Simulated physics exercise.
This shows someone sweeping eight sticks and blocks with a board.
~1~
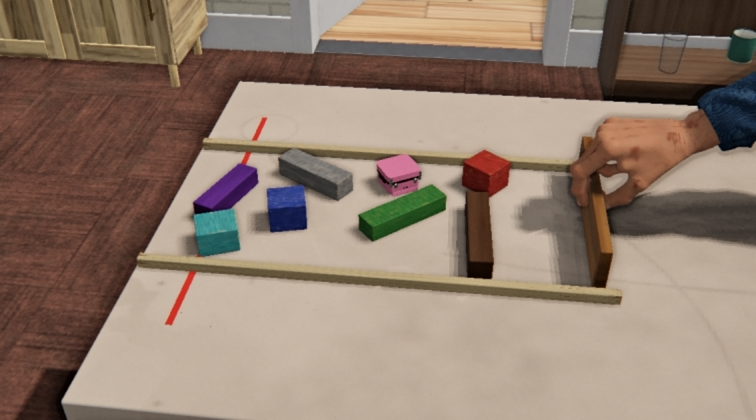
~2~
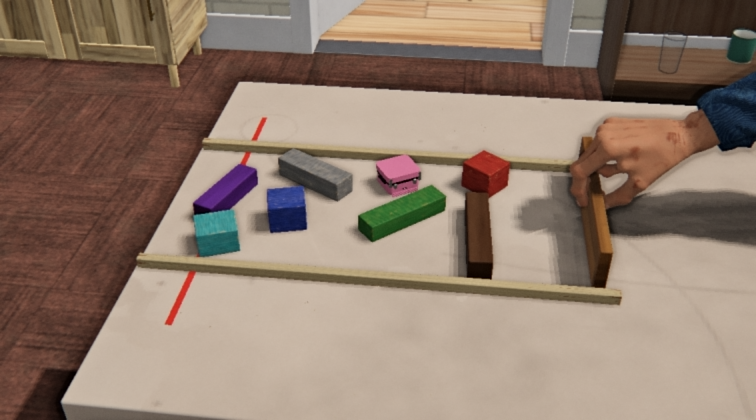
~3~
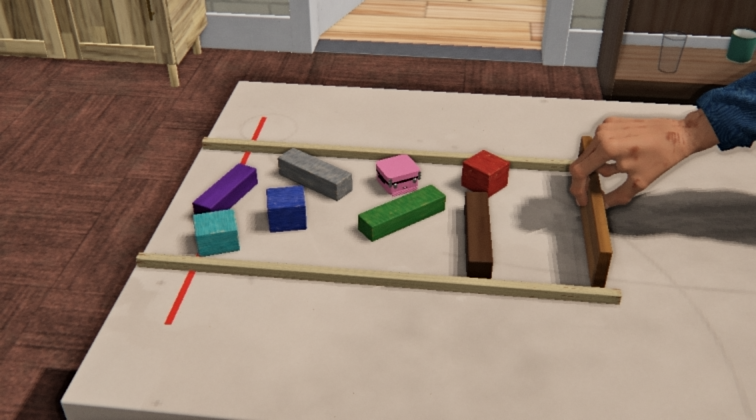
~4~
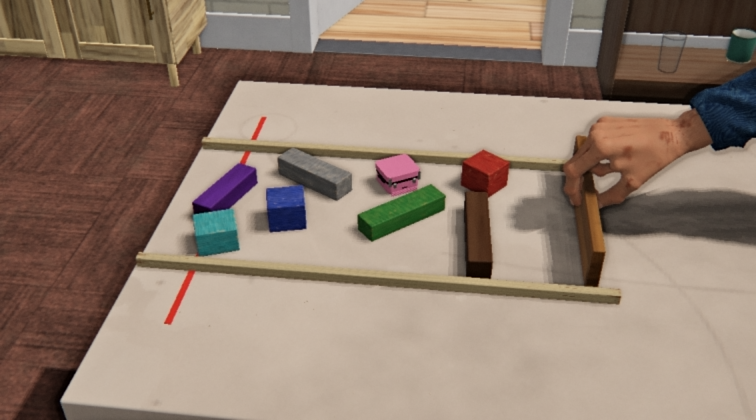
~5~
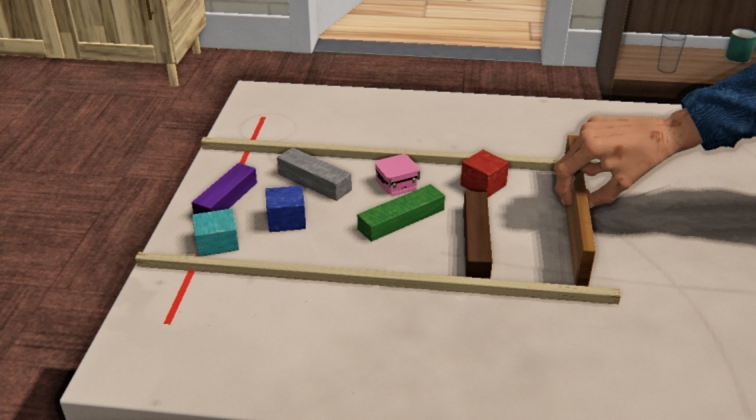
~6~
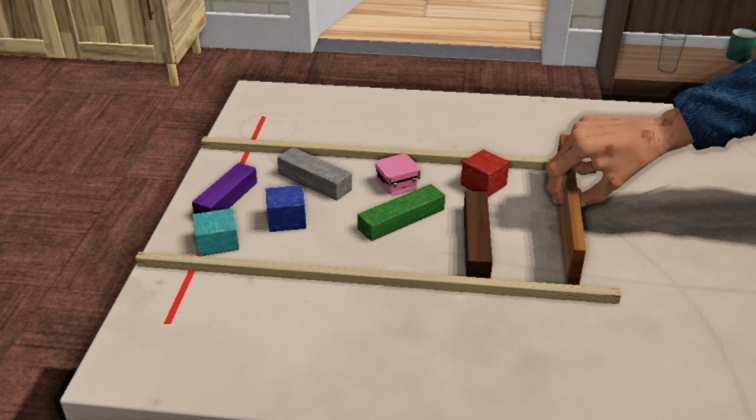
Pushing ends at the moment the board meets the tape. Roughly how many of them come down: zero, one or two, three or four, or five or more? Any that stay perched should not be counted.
After the push, three or four are missing from the table.
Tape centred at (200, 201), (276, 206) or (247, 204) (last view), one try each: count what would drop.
6, 0, 1.
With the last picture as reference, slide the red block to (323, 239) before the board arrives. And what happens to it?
I reckon from there it stays aboard.
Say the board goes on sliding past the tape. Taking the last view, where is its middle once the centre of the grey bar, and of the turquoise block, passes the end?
For the grey bar, about (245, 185); for the turquoise block, about (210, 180).
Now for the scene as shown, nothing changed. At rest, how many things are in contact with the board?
Contact count: 2.
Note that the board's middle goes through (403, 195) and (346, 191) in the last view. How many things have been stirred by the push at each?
Up to then 5, and up to the other point 6.
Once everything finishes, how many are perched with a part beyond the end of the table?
The total here is 2.
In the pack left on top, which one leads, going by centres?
Pink case.
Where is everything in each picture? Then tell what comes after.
Purple stick (227, 193); turquoise block (217, 233); blue block (287, 209); board (593, 208); tape (225, 203), in the first frame.
Turquoise block (217, 233); red block (486, 174), in the second frame.
Blue block (287, 209); green bar (402, 213), in the third frame.
Purple stick (226, 192); grey bar (314, 174), in the fourth frame.
Turquoise block (216, 232); board (577, 207), in the fifth frame.
Purple stick (226, 192); turquoise block (216, 232); blue block (286, 209); board (568, 206); tape (224, 202), in the sixth frame.
Early on, none off yet; purple stick at rest near (226, 192); turquoise block at rest near (216, 232); blue block at rest near (286, 209).
A while later, none off yet; purple stick travelled about its own width near (176, 194); turquoise block travelled a little near (191, 234); blue block travelled well along near (202, 202).
Finally, the number that fall off is three or four; lost, grey bar, blue block and purple stick.
